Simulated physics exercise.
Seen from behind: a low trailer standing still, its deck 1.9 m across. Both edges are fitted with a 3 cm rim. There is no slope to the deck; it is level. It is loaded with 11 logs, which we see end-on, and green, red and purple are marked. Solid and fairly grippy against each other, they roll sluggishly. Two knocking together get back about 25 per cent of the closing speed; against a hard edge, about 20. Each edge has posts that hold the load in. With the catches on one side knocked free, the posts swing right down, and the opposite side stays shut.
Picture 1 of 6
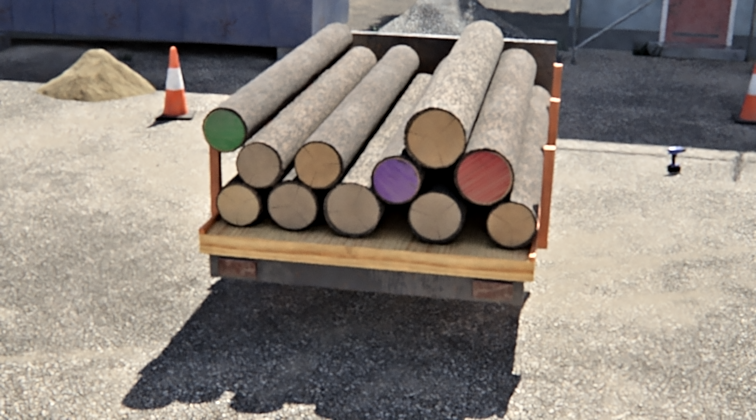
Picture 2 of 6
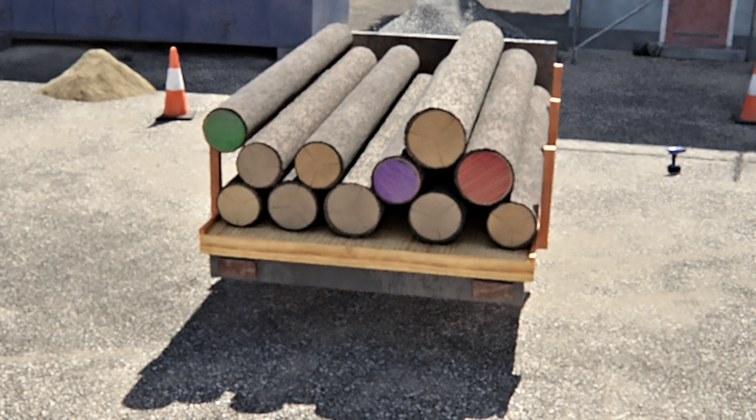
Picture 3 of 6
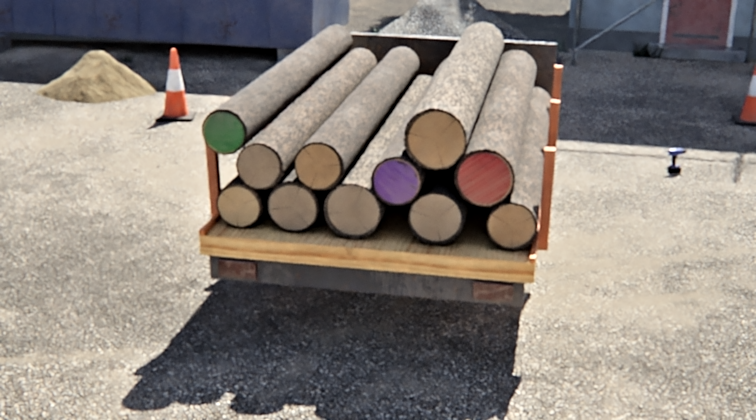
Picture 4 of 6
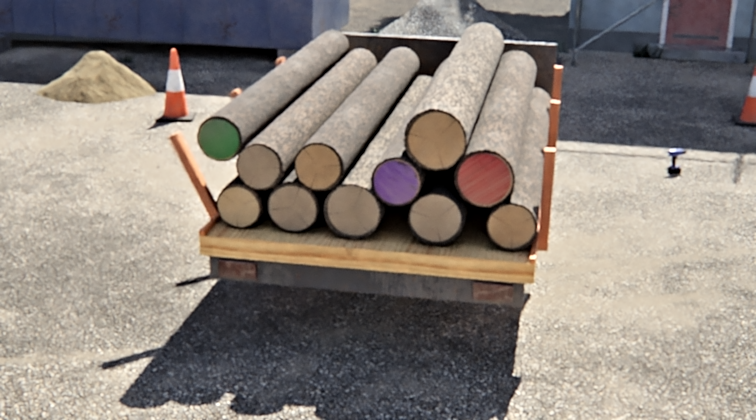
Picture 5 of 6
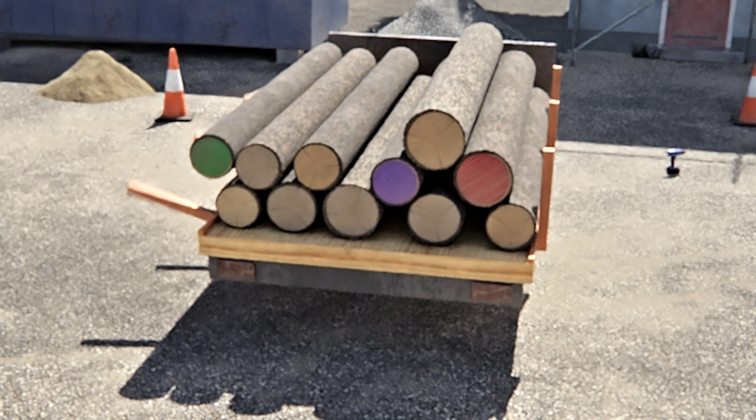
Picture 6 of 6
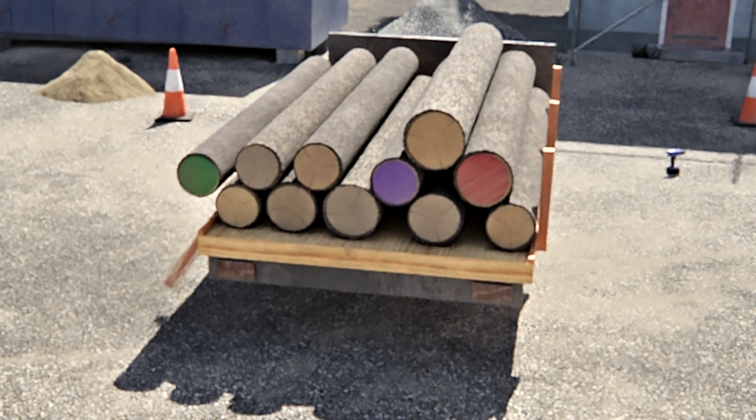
We see a loaded trailer of logs from behind, standing still; the left posts swing outward and down past the deck edge, and the green-ended log shifts left and downward while the other logs stay in place.
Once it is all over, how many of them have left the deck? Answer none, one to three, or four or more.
Answer: One to three.
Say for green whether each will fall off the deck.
As it turns out, green gets free.
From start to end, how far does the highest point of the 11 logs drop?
About 10 cm.
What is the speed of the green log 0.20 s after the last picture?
Its speed is roughly 3.0 m/s.
Then, 0.2 s past the sixth picture, green is dropping off the left side; red is up on others, 30 cm from the right edge; purple is up on others, 80 cm from the right edge; 1 of 11 is off.
Then, 0.3 s past the sixth picture, green is down on the left; as before, red, purple; 1 of 11 is off.
Then, 0.4 s past the sixth picture, green is on the ground to the left; as before, red, purple; 1 of 11 is off.
Then, 0.5 s past the sixth picture, green is on the ground to the left; as before, red, purple; 1 of 11 is off.
Finally (1.9 s after the last picture), green is on the ground to the left; red is up on others, 30 cm from the right edge; purple is up on others, 85 cm from the right edge; 1 of 11 is off.
